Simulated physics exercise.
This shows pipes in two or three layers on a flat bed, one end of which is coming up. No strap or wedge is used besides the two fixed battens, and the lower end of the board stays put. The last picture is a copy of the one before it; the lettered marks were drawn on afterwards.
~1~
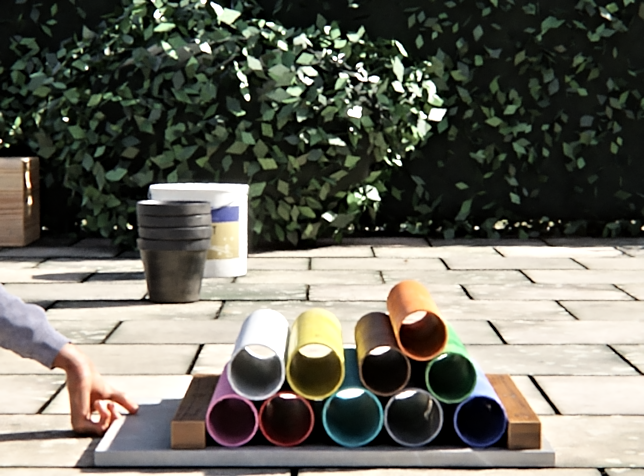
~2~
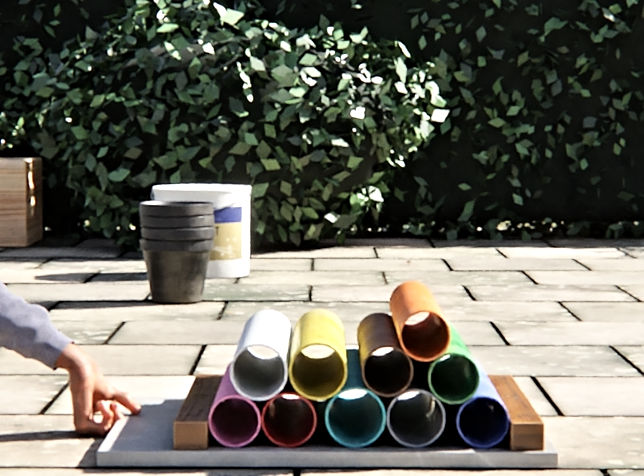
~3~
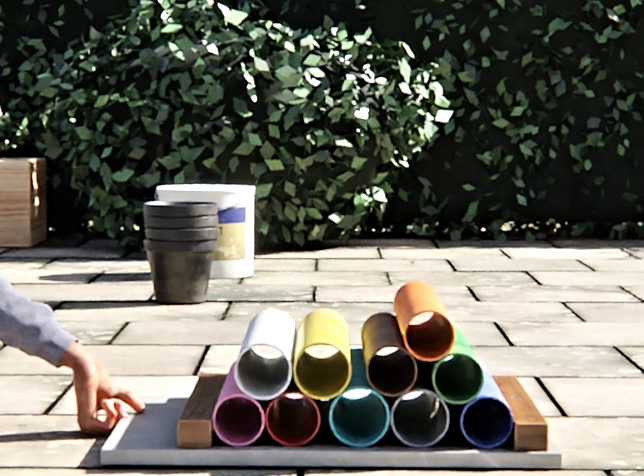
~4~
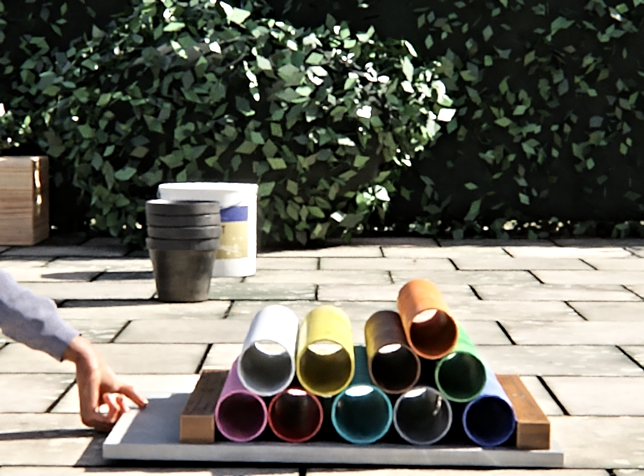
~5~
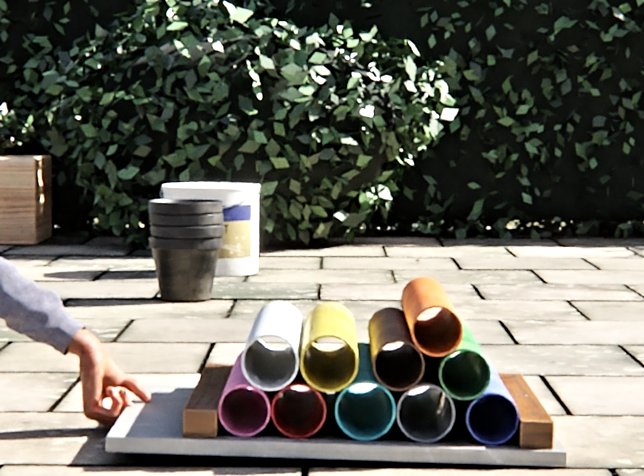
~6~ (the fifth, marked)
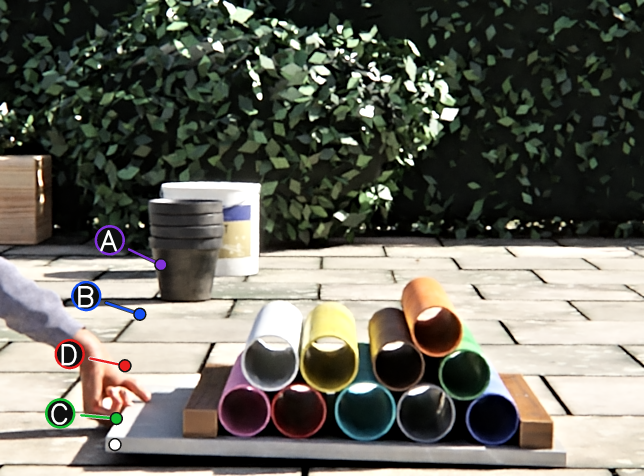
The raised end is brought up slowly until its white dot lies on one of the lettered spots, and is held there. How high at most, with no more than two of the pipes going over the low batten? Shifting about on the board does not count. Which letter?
Stop at A.
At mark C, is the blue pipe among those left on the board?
Yes, with C.
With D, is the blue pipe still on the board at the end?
Yes, with D.
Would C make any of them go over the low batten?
No.
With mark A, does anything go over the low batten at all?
Yes.
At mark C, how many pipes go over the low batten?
The count is none.
On the marked copy, A at (161, 264); B at (140, 314); C at (116, 419); D at (125, 366); the white dot at (115, 445).
Taking A. A third of the way, board at 16°.
Two thirds of the way, board at 25°.
When it is over, board at 25°, two over the low batten (green, orange).
As for the rest, B none over the low batten; C none over the low batten; D none over the low batten.
